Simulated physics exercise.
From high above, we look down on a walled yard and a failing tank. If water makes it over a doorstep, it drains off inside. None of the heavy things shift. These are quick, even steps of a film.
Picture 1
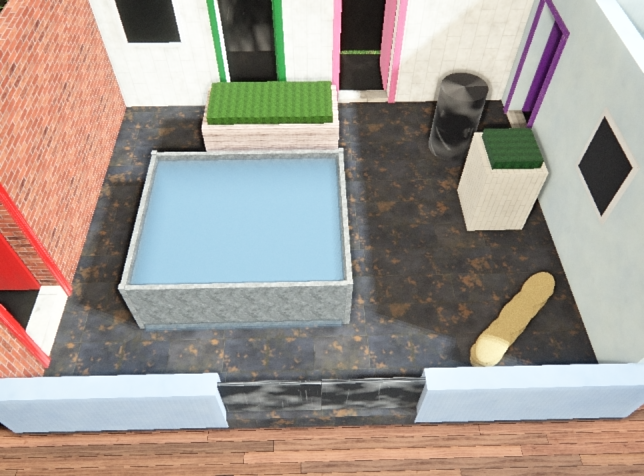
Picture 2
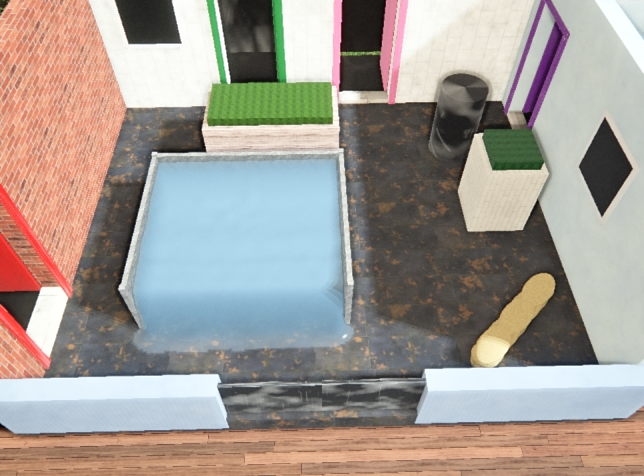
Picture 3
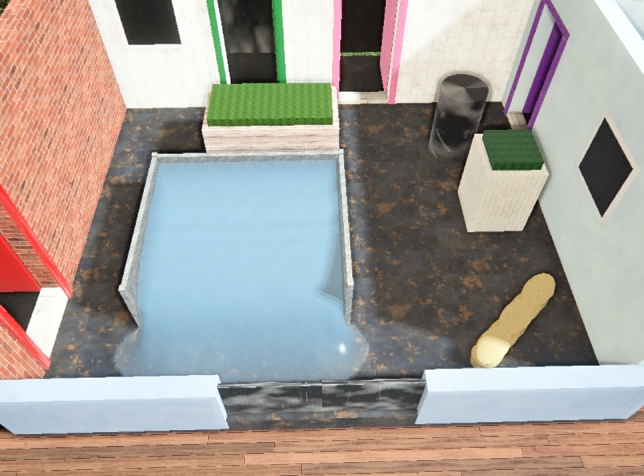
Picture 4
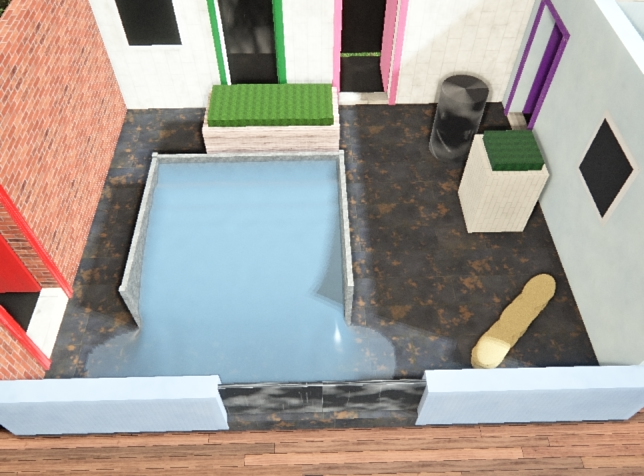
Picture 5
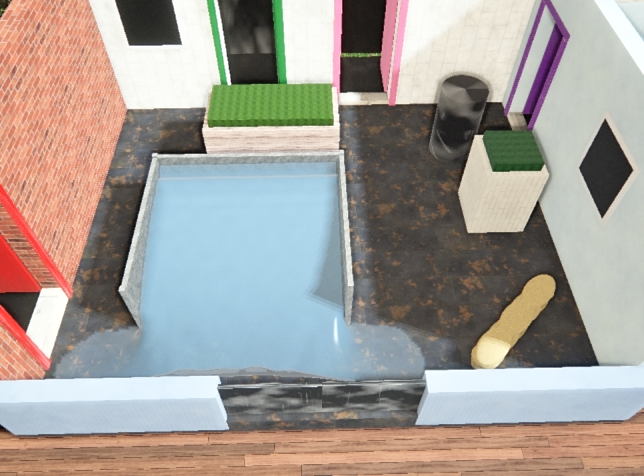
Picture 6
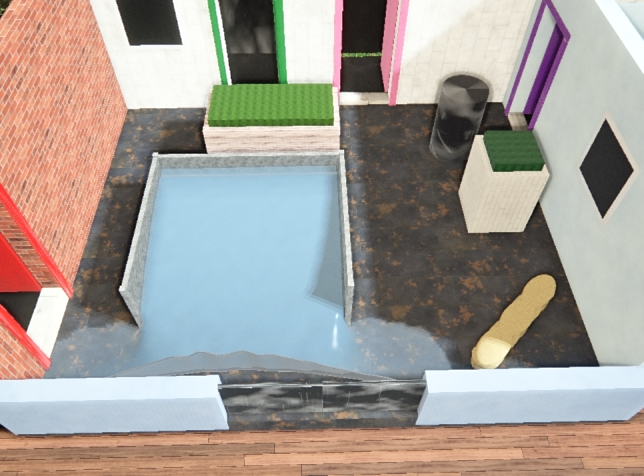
In a walled yard, a stone tank's front wall vanishes and blue water pours out, spreading across the dark floor both ways.
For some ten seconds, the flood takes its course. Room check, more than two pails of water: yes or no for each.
Red door, yes; green door, no; purple door, yes; pink door, yes.
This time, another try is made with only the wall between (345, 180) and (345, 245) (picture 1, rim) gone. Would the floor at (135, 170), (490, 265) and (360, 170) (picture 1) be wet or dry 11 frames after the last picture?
The first point is spared, the second soaked, the third spared.
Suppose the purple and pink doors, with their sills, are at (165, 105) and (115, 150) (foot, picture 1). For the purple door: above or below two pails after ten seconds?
Purple floods.
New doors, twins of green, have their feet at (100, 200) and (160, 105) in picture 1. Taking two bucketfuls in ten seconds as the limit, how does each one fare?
Note, in sequence - door one ends up lower; door two ends up higher.
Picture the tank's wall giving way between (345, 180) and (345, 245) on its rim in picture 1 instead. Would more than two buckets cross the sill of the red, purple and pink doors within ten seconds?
I'd say the red one stays shy of the line, the purple one crosses the line and the pink one crosses the line.
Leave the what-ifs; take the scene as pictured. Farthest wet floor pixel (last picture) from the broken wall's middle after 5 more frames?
Somewhere near (603, 391).
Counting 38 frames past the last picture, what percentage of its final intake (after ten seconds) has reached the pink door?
Close to 45 %.
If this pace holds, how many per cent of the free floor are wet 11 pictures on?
Around 45 in a hundred.
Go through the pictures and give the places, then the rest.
Still water in the tank at (243, 216), in the first frame.
The front is at (350, 328), out from the gap at (243, 309), in the second frame.
The front is at (123, 360), out from the gap at (244, 313), in the third frame.
Water pours out at (244, 315) and has run to a hidden place, in the fourth frame.
Water pours out at (244, 316) and has run to a hidden place, in the fifth frame.
Water pours out at (245, 316) and has run to a hidden place, in the sixth frame.
A moment on, water covers 25 % of the floor; the red door wet at the sill, nothing in, the green door not reached, the purple door not reached, the pink door not reached.
Next, water covers 45 % of the floor; the red door over two buckets in, the green door not reached, the purple door not reached, the pink door not reached.
Then, water covers 70 % of the floor; the red door far over two buckets in, the green door wet at the sill, nothing in, the purple door wet at the sill, nothing in, the pink door not reached.
Later, water covers 95 % of the floor; the red door far over two buckets in, the green door wet at the sill, nothing in, the purple door under two buckets in, the pink door over two buckets in.
In the end, water covers 95 % of the floor; the red door far over two buckets in, the green door wet at the sill, nothing in, the purple door far over two buckets in, the pink door far over two buckets in.
